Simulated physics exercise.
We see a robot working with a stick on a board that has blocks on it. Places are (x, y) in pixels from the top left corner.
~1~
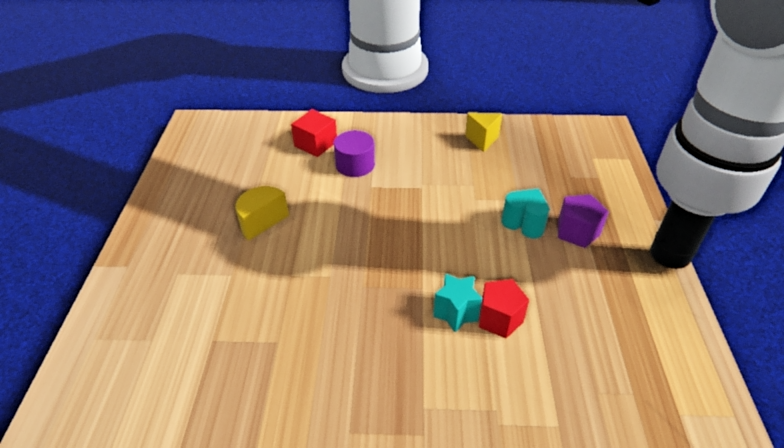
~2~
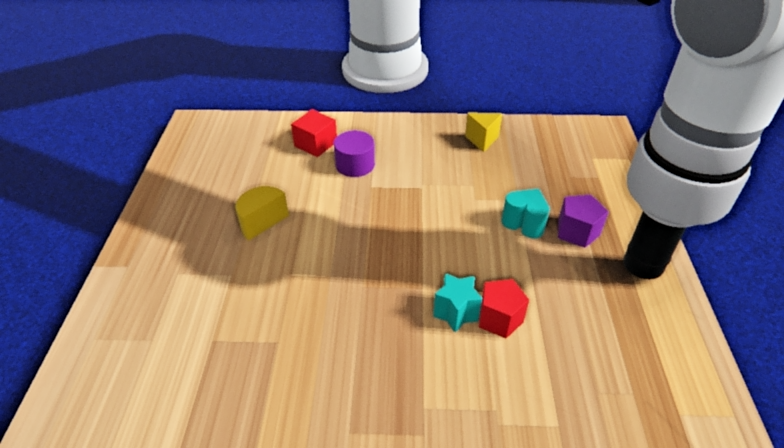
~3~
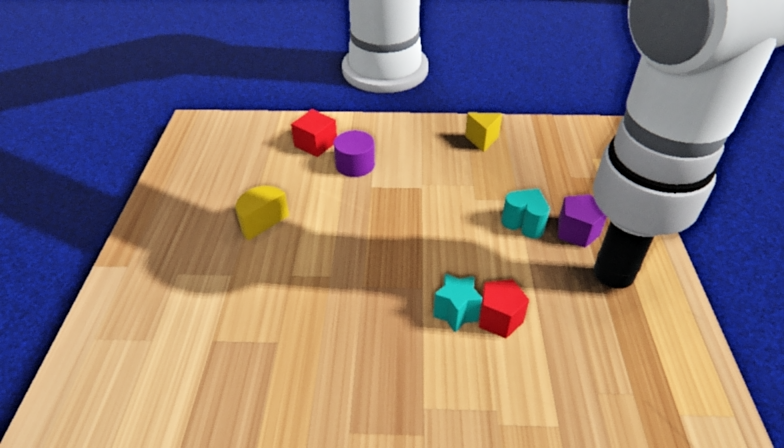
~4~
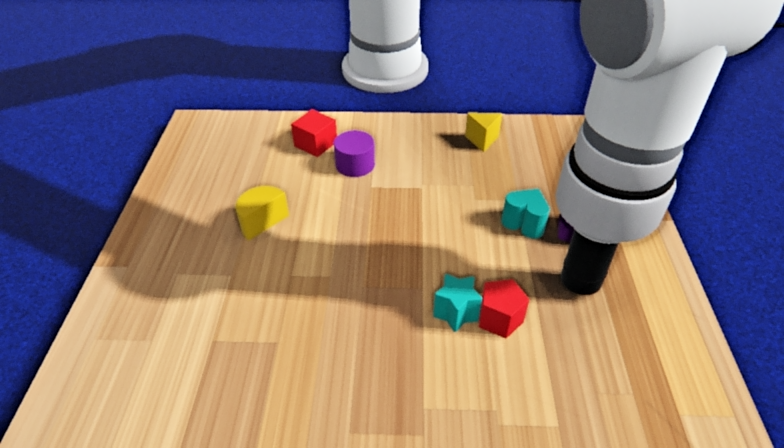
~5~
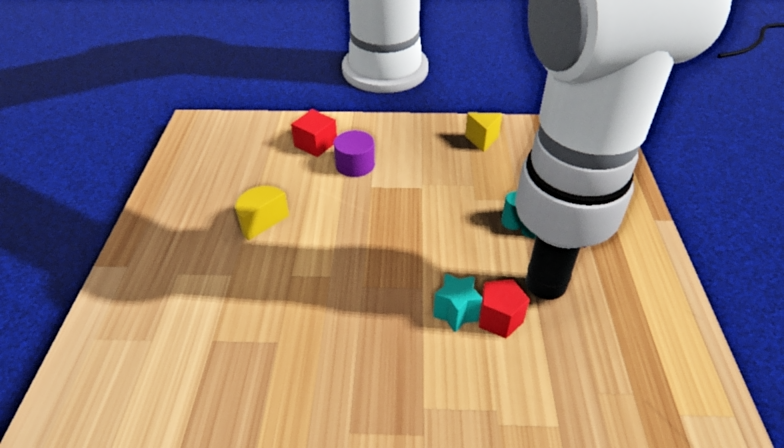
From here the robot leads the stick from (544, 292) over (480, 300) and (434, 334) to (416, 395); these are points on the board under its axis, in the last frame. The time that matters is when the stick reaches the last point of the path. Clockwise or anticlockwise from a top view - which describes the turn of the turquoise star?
From overhead, clockwise.
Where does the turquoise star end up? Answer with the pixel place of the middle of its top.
It comes to (381, 342).
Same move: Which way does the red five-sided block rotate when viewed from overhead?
Looking down: Anticlockwise.
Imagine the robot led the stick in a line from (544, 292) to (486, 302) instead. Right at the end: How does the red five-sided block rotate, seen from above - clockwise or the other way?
Spins counterclockwise.
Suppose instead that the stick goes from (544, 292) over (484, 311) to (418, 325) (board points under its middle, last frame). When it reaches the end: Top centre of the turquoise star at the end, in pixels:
The answer is (380, 308).
On the path given first. One third of the way, stick (480, 293); turquoise star (448, 294), turned 40° clockwise; red five-sided block (487, 311), turned 55° anticlockwise.
Two thirds of the way, stick (434, 327); turquoise star (400, 326), turned 55° clockwise; red five-sided block (485, 318), turned 85° anticlockwise.
At the end, stick (416, 388); turquoise star (381, 342), turned 110° clockwise; red five-sided block (485, 318), turned 85° anticlockwise; turquoise heart unmoved.
